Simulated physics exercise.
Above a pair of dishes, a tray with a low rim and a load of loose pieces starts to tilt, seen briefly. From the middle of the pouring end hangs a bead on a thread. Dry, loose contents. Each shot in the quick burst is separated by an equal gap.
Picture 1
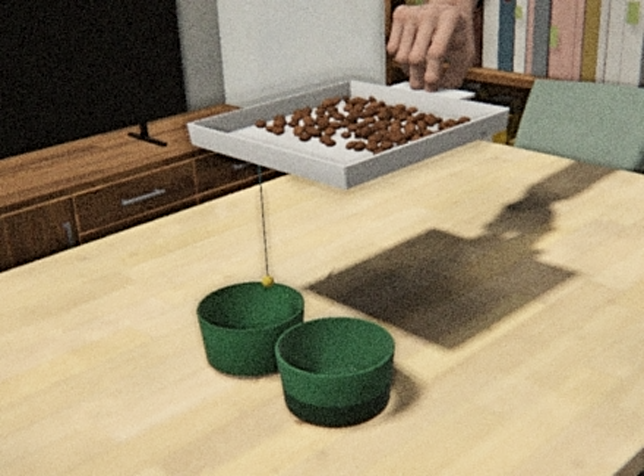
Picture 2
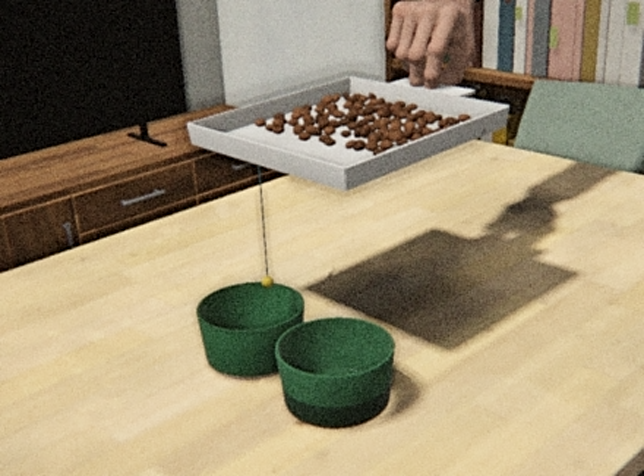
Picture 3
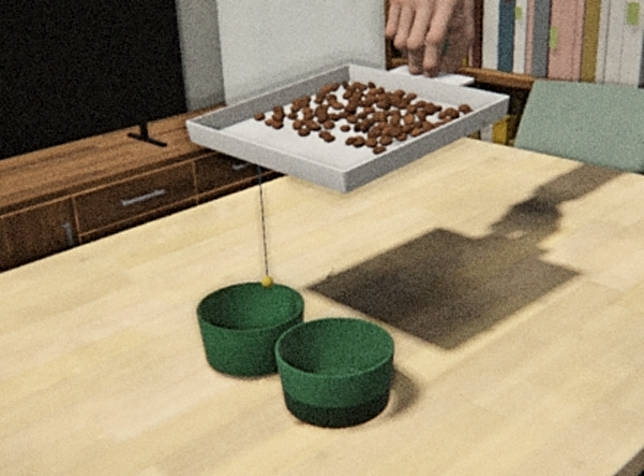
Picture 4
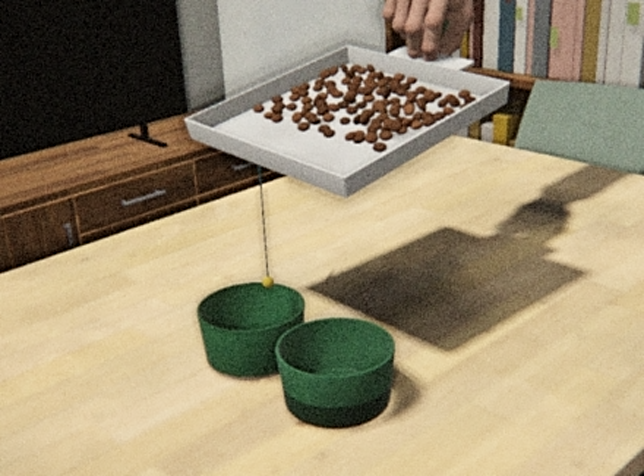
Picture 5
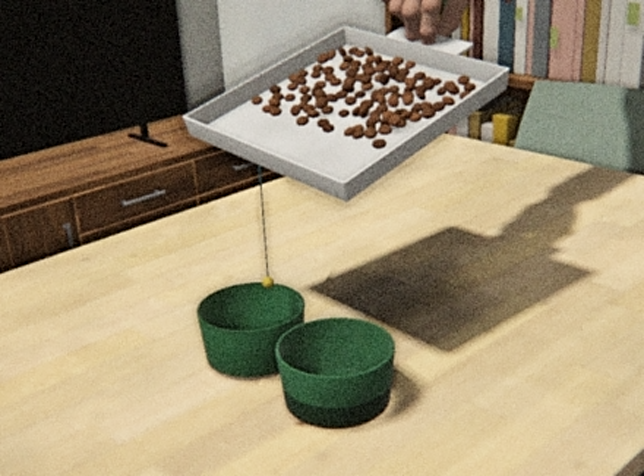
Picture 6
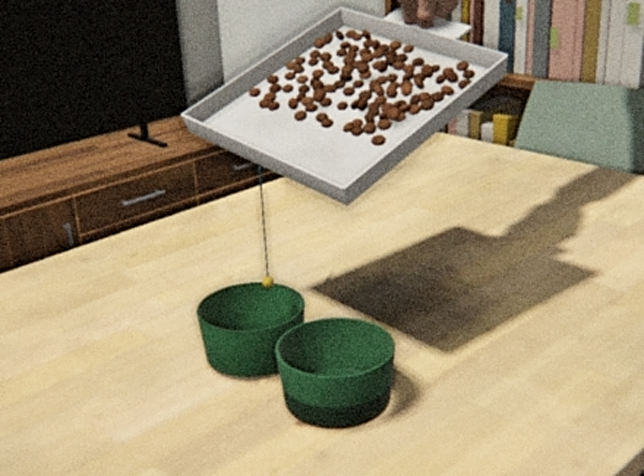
Above a wooden table with two green dishes, a hand held a white tray of brown kibble level, then raised its far side, tilting the near edge down slightly more at the right corner.
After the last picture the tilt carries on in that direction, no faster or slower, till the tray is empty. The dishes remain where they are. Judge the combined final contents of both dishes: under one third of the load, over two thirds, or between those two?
The dishes are left with a big portion, above two thirds.
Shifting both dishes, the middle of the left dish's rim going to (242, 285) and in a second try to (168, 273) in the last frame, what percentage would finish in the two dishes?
In order: 60 percent and 10 percent.
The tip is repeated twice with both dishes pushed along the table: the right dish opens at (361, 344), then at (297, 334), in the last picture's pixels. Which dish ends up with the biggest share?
Try one: The rightmost one; try two: The rightmost one.
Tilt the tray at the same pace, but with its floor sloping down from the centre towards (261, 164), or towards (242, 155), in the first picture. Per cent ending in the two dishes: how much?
Lab note: Try one about 50 %, try two 20 %.
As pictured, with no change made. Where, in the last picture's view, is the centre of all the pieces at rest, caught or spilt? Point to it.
Centre at rest: Close to (328, 386).
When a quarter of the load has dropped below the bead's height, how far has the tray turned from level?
A tilt of roughly 85°.
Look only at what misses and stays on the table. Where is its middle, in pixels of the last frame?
Their resting centre is at about (199, 422).
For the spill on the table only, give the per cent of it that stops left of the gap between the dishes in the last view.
80 %, near enough.
Shortly afterwards, tray tipped steeply; the bulk on the tray; a little in the air.
Next, tray tipped past a quarter turn; near a third on the tray; near a third in the right dish; a little in the left dish; a little outside both; a little in the air.
Some moments later, tray tipped past a quarter turn; near two thirds in the right dish; near a quarter in the left dish; a little outside both.
In the end, tray tipped past a quarter turn; near two thirds in the right dish; near a quarter in the left dish; a little outside both.
